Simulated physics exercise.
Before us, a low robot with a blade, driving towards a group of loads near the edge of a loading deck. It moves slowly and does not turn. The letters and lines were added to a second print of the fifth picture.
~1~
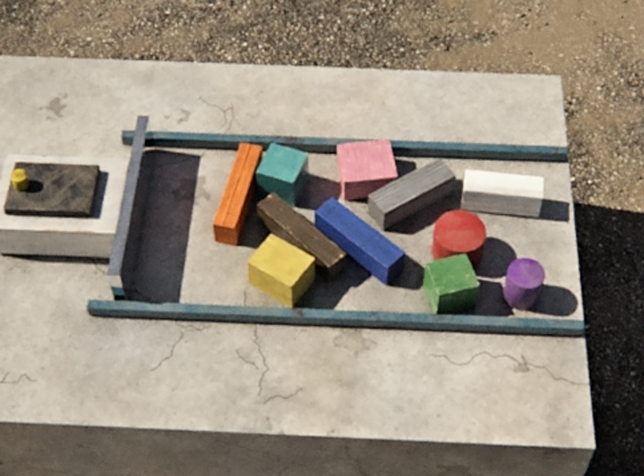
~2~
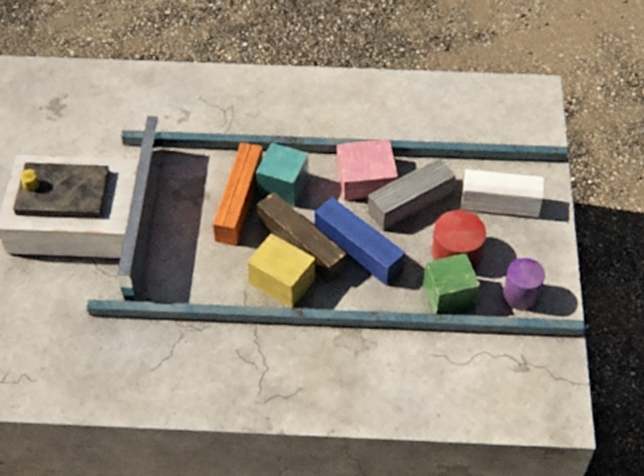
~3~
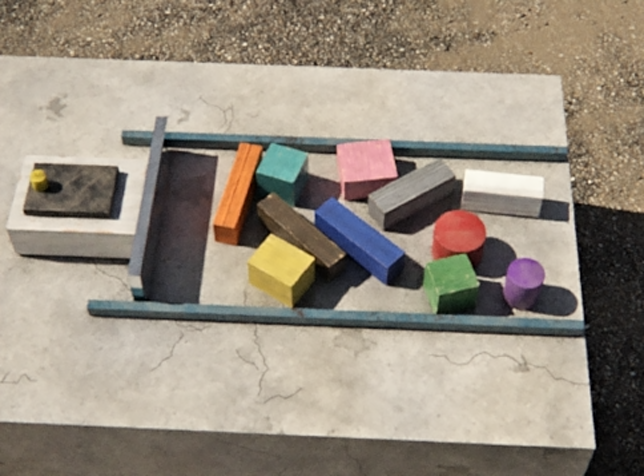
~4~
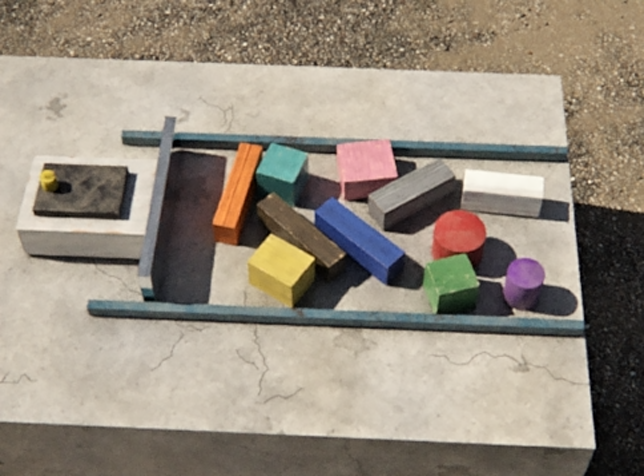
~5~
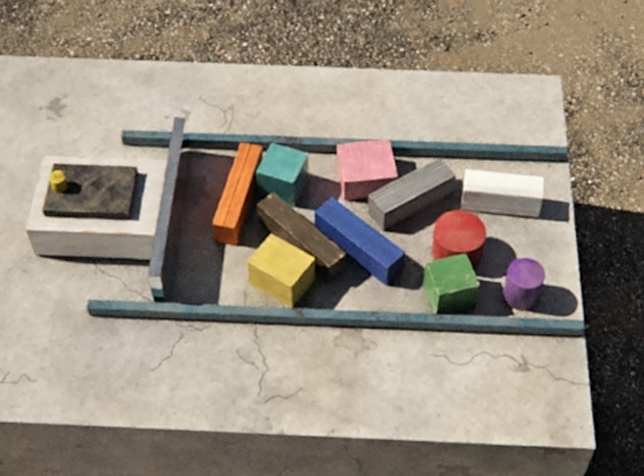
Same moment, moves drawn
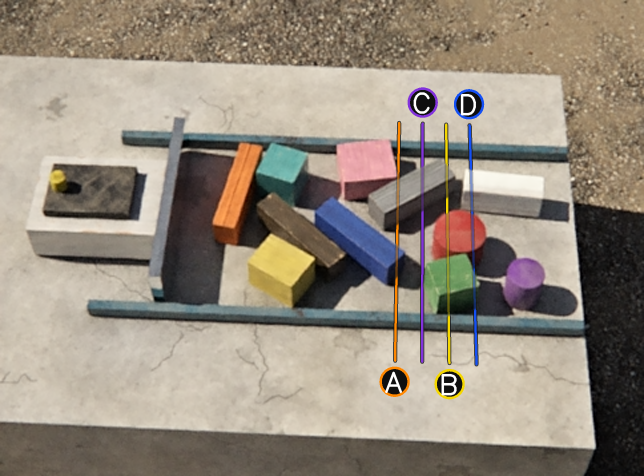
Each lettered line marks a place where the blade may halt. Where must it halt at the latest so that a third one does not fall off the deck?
Stop at B.
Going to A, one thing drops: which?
It is the white stick.
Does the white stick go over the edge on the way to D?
Yes.
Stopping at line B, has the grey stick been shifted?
By then, yes.
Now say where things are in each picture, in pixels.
Blue stick (359, 240); yellow crate (282, 271); turquoise crate (283, 175), in the first picture.
Robot (68, 189); green crate (451, 286), in the second picture.
Robot (78, 189); white stick (502, 194), in the third picture.
Robot (88, 190); purple canister (523, 284), in the fourth picture.
Robot (97, 190); orange stick (239, 194); red canister (459, 241); blue stick (359, 240), in the fifth picture.
On the copy, A at (397, 233); B at (448, 235); C at (422, 234); D at (473, 236).
On B. First, robot (198, 194); yellow crate (304, 271); turquoise crate (321, 175).
Then, robot (298, 198); white stick (577, 202); grey stick (491, 200).
Finally, robot (375, 201); white stick over the edge; purple canister over the edge; two fallen.
By contrast, A is within the limit but short; C is within the limit but short; D drops four.
